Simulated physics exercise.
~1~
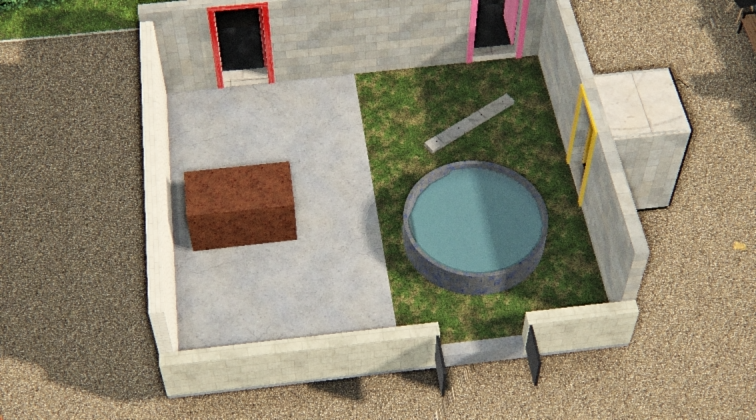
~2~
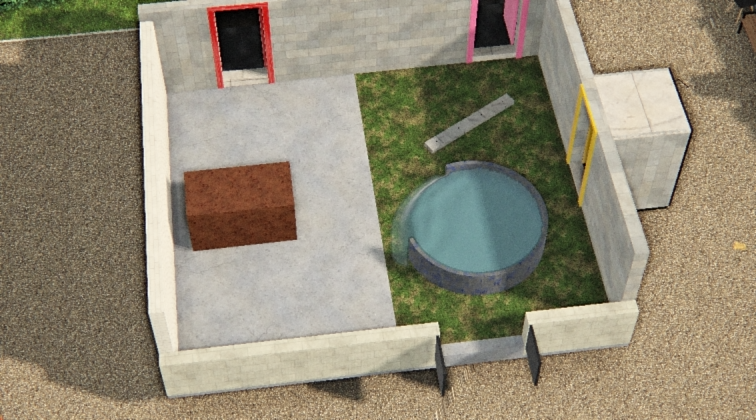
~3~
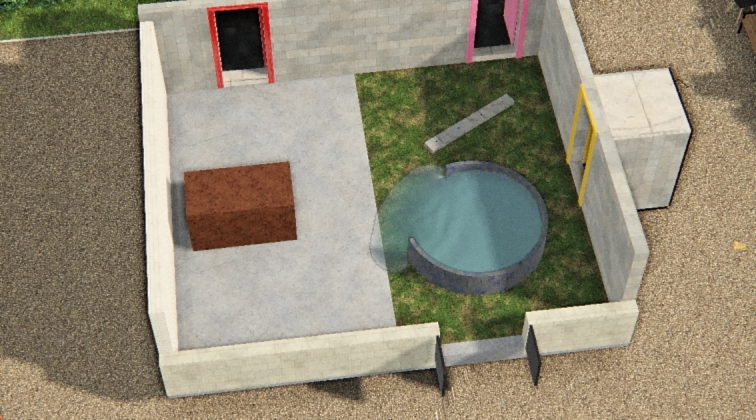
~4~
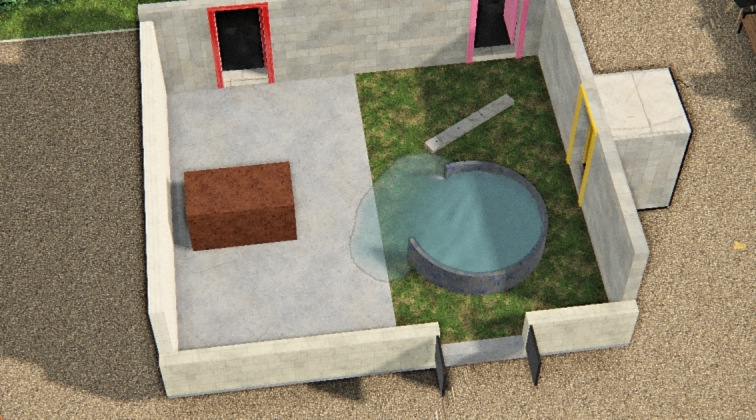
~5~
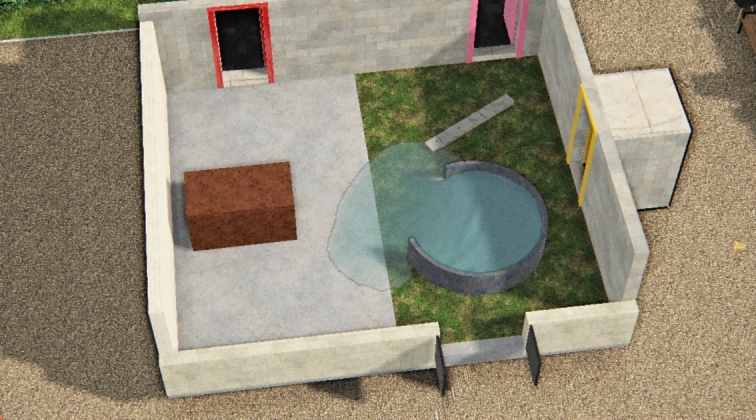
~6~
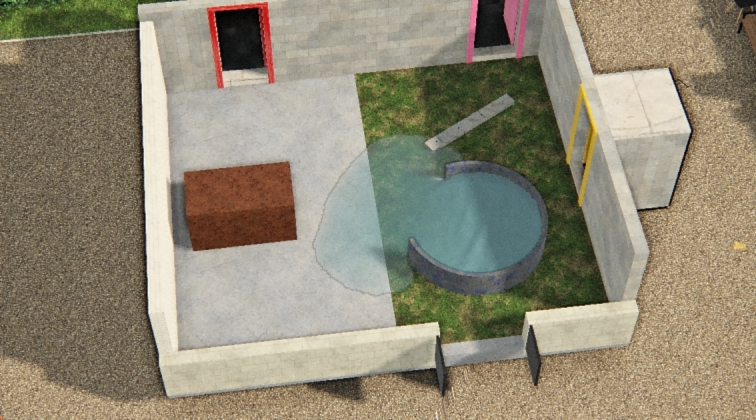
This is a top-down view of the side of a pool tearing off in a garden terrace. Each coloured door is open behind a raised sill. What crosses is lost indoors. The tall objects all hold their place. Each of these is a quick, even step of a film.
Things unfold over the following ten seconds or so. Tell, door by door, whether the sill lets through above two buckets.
In the end pink door: Does not overshoot. Red door: Does not overshoot. Yellow door: Does not overshoot.
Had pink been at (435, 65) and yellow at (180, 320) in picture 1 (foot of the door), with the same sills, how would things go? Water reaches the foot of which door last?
I'd name the pink-painted one.
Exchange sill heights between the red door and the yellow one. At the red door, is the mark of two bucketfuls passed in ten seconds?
Short answer: Red gets swamped.
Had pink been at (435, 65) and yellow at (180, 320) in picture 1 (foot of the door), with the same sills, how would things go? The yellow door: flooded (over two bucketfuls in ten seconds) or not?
Result: Yellow one rises above.
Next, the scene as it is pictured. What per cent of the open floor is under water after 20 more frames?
Estimated share: Around 65 %.
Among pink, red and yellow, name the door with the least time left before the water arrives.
Answer: The red door.
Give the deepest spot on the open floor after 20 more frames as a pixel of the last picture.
Approximate pixel: (185, 91).
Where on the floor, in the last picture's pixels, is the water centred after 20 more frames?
About (334, 193).
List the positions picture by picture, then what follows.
The first frame shows still water in the round tank at (475, 219).
In the second frame, water pours out at (411, 210) and has run to a hidden place.
In the third frame, water pours out at (411, 211) and has run to (391, 268).
In the fourth frame, water pours out at (411, 212) and has run to (379, 275).
In the fifth frame, the front is at (359, 280), out from the gap at (411, 212).
In the sixth frame, the front is at (323, 262), out from the gap at (411, 212).
A moment on, water covers 30 % of the floor; the pink door not reached, the red door not reached, the yellow door not reached.
Next, water covers 50 % of the floor; the pink door not reached, the red door not reached, the yellow door not reached.
Then, water covers 65 % of the floor; the pink door not reached, the red door wet at the sill, nothing in, the yellow door not reached.
Later, water covers 70 % of the floor; the pink door not reached, the red door wet at the sill, nothing in, the yellow door not reached.
In the end, water covers 80 % of the floor; the pink door wet at the sill, nothing in, the red door wet at the sill, nothing in, the yellow door not reached.
